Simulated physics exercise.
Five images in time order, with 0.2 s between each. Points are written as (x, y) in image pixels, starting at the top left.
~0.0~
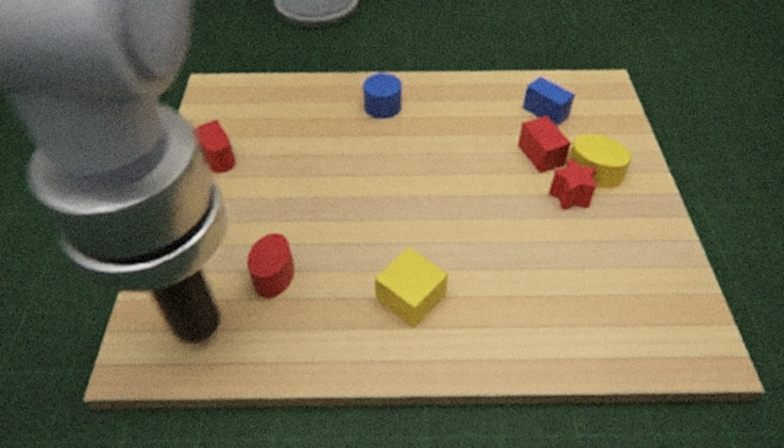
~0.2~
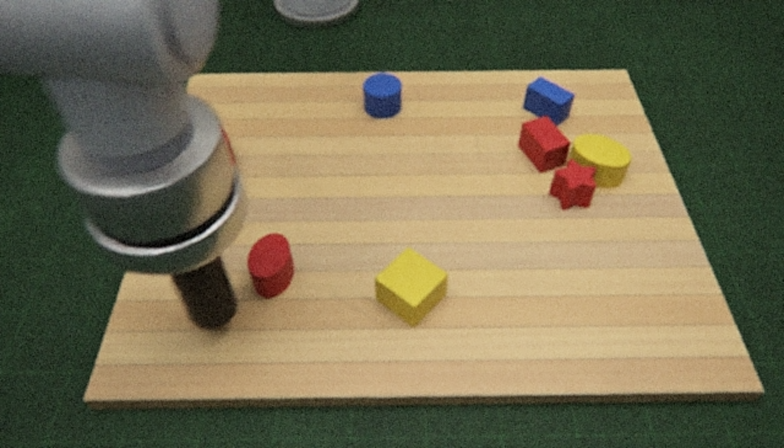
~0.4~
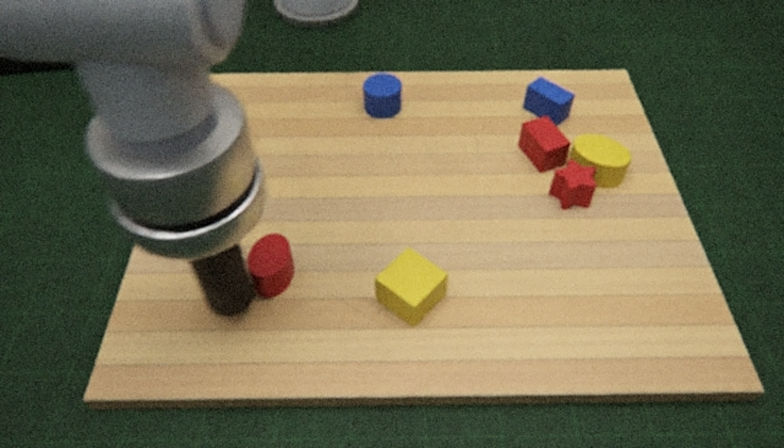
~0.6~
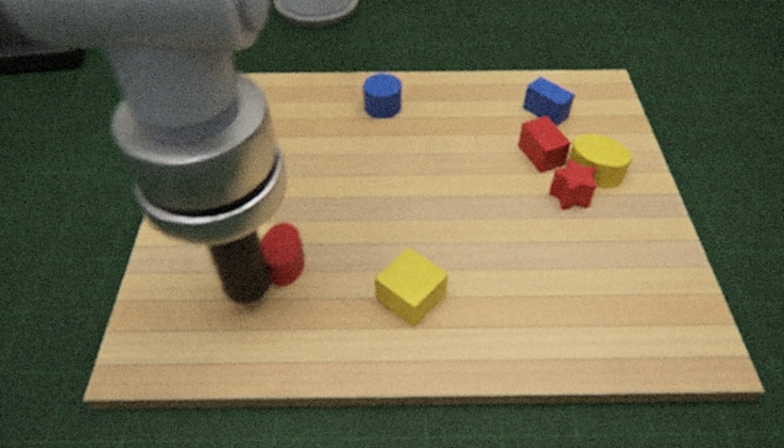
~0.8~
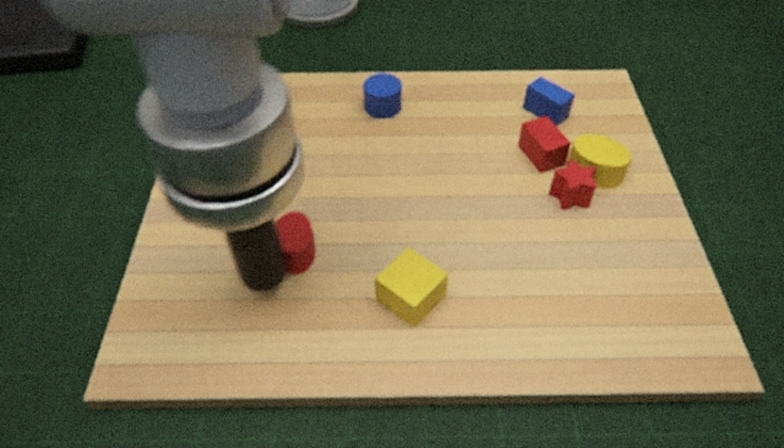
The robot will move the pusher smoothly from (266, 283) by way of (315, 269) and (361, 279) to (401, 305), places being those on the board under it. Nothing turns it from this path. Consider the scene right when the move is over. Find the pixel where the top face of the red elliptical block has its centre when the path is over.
It comes to (318, 213).
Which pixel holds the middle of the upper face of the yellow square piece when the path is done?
(453, 288)
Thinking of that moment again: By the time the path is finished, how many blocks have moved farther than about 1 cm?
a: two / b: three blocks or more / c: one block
The correct letter is a.
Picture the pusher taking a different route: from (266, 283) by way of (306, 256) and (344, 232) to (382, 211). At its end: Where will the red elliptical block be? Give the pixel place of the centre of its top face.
It should be at about (338, 176).
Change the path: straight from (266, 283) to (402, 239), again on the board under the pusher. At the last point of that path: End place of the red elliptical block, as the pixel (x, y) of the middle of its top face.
I'd guess (324, 206).
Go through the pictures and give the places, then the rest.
In the first frame, tip of the pusher (196, 322), middles of tops, red elliptical block (269, 254), yellow square piece (412, 276).
In the second frame, pusher (214, 309), nothing pushed.
In the third frame, pusher (231, 296), nothing pushed.
In the fourth frame, pusher (247, 284), red elliptical block (280, 243).
In the fifth frame, pusher (263, 272), red elliptical block (293, 231), yellow square piece (412, 276).
On the path given first. One third of the way, pusher (313, 258); red elliptical block (317, 214), turned 60° anticlockwise.
Two thirds of the way, pusher (362, 270); red elliptical block (318, 213), turned 65° anticlockwise.
At the end, pusher (401, 295); red elliptical block (318, 213), turned 65° anticlockwise; yellow square piece (453, 288), turned 35° anticlockwise.
